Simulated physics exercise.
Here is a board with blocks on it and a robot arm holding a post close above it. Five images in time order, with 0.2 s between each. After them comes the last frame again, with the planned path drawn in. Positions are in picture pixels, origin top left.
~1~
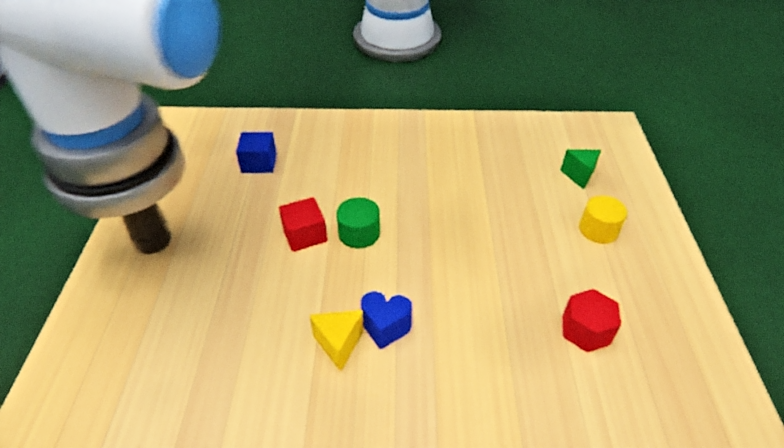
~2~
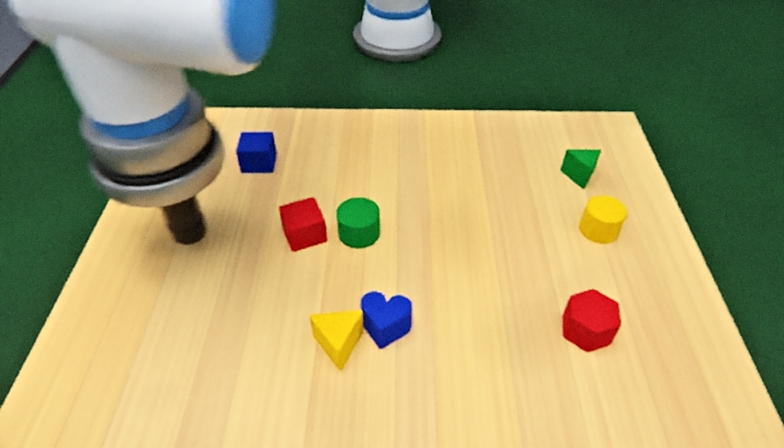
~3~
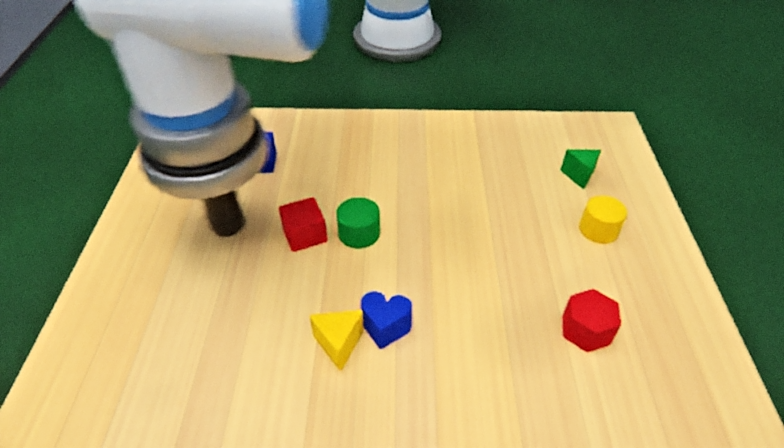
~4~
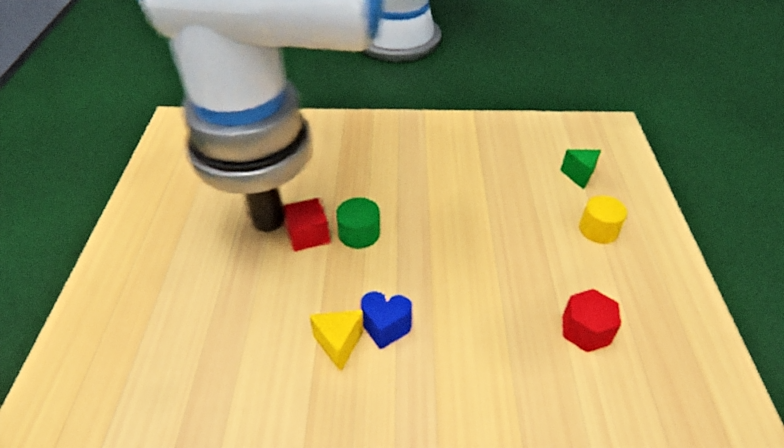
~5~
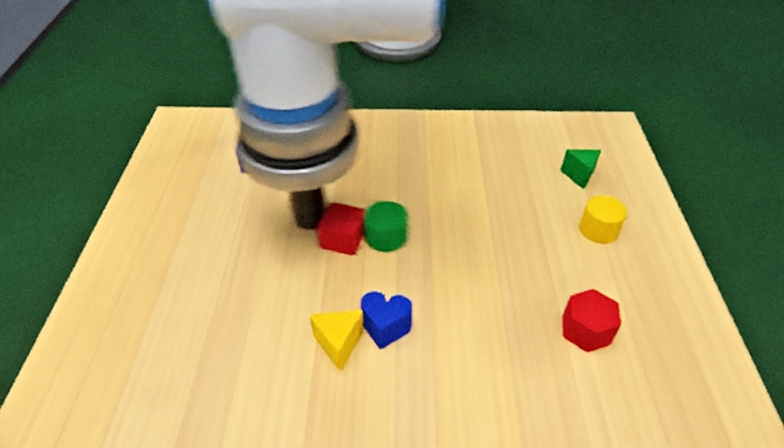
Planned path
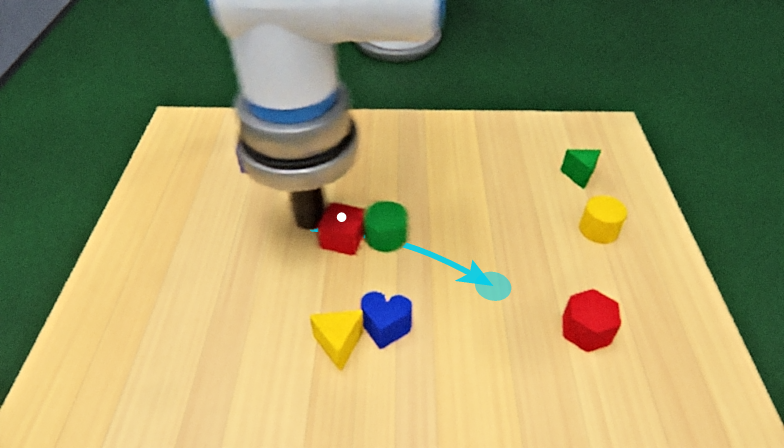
A white and blue robot arm with a dark post reaches over a pale wooden board on a green surface, seen from above at an angle by a still camera. A red cube and green cylinder sit left of centre, a blue cube behind, a yellow triangle and blue heart nearer, and green, yellow and red blocks at right. The post glides rightward, meets the red cube and pushes it and the green cylinder right.
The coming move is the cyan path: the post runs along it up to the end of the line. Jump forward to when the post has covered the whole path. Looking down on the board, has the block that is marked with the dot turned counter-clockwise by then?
Answer: Yes.
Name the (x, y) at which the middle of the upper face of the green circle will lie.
The top centre is at (561, 232).
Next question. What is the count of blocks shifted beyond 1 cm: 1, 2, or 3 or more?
My forecast: 2.
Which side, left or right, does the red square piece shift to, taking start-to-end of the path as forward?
It slides leftward.
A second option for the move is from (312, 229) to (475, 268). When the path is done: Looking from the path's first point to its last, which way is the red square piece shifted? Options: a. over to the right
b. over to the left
b.
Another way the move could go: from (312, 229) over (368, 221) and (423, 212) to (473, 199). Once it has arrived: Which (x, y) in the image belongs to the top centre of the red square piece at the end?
About (444, 212).
The line goes from (312, 229) by way of (404, 245) to (493, 286); the dot is on the red square piece.
What follows on the original path. One third of the way, post (375, 228); red square piece (410, 225); green circle (453, 225).
Two thirds of the way, post (435, 247); red square piece (476, 240), turned 20° anticlockwise; green circle (517, 233).
At the end, post (495, 277); red square piece (541, 259), turned 55° anticlockwise; green circle (561, 232); red six-sided block unmoved.
